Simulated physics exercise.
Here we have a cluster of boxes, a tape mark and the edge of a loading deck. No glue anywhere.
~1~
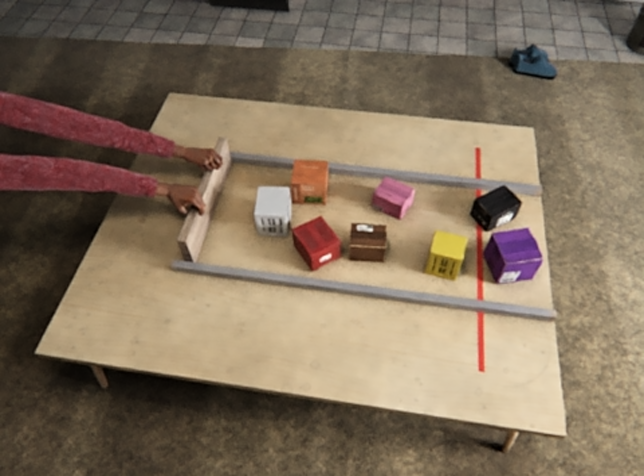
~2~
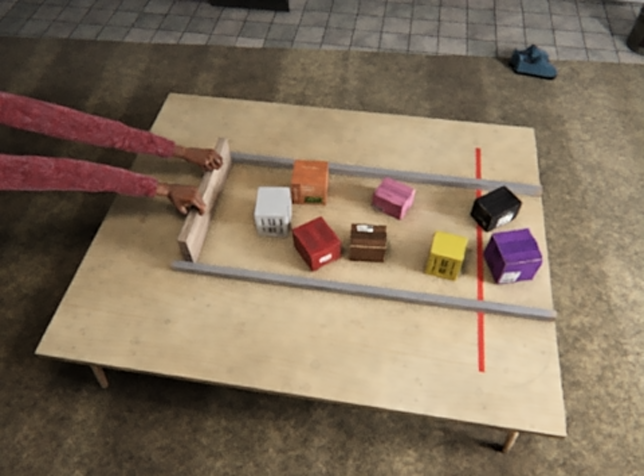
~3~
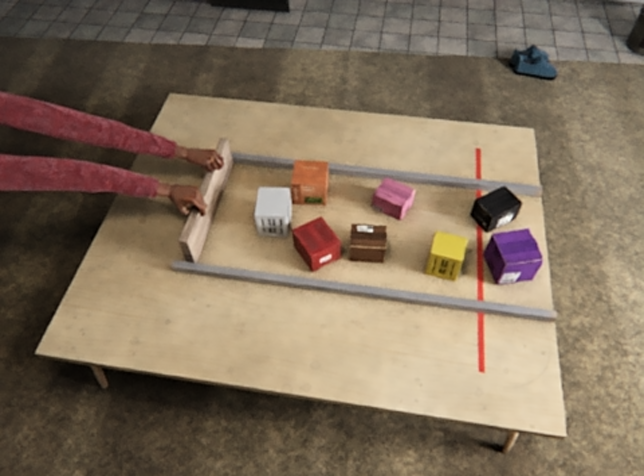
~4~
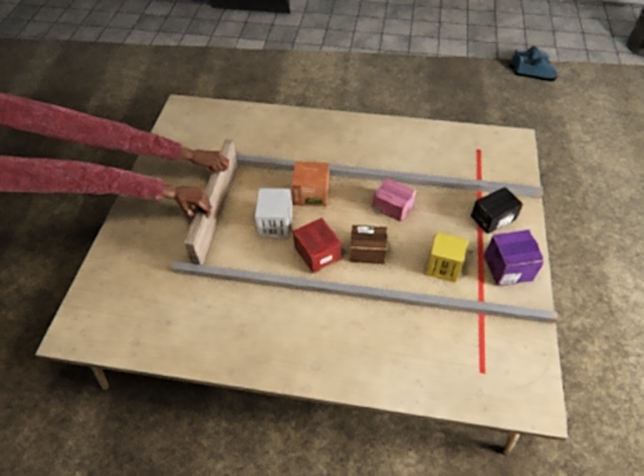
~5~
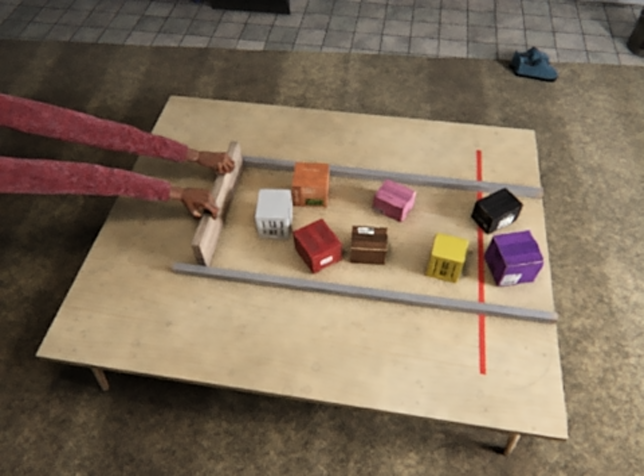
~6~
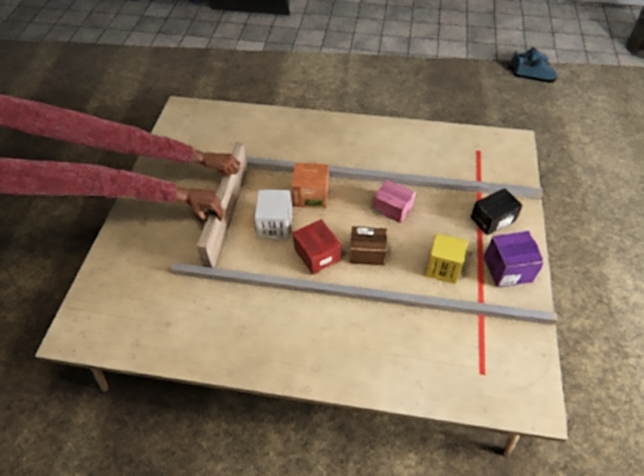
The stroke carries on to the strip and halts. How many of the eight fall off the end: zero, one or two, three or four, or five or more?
In the end the number that fall off is three or four.
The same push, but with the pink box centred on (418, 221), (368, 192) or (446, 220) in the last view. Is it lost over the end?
The pink box does not fall; survives; remains up.
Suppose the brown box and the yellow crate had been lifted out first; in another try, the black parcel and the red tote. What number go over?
It would be 1 and 0.
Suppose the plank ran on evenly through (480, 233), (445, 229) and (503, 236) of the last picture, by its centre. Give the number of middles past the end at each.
The counts: 3, 1 and 5.
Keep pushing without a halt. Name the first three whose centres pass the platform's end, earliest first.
Earliest first: The purple parcel, the black parcel, the yellow crate.
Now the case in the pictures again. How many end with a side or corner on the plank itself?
In contact: 3.
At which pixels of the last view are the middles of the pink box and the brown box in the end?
The pink box stops around (535, 214); the brown box around (537, 266).
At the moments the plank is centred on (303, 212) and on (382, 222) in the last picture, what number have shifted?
By then 3, and 6.
Soon after, none off yet; purple parcel at rest near (513, 259); black parcel at rest near (496, 211); yellow crate at rest near (446, 259).
Then, none off yet; purple parcel moving near (516, 259); black parcel at rest near (496, 211); yellow crate moved about its own width near (479, 262).
By the end, the number that fall off is three or four; fallen, yellow crate, black parcel and purple parcel.
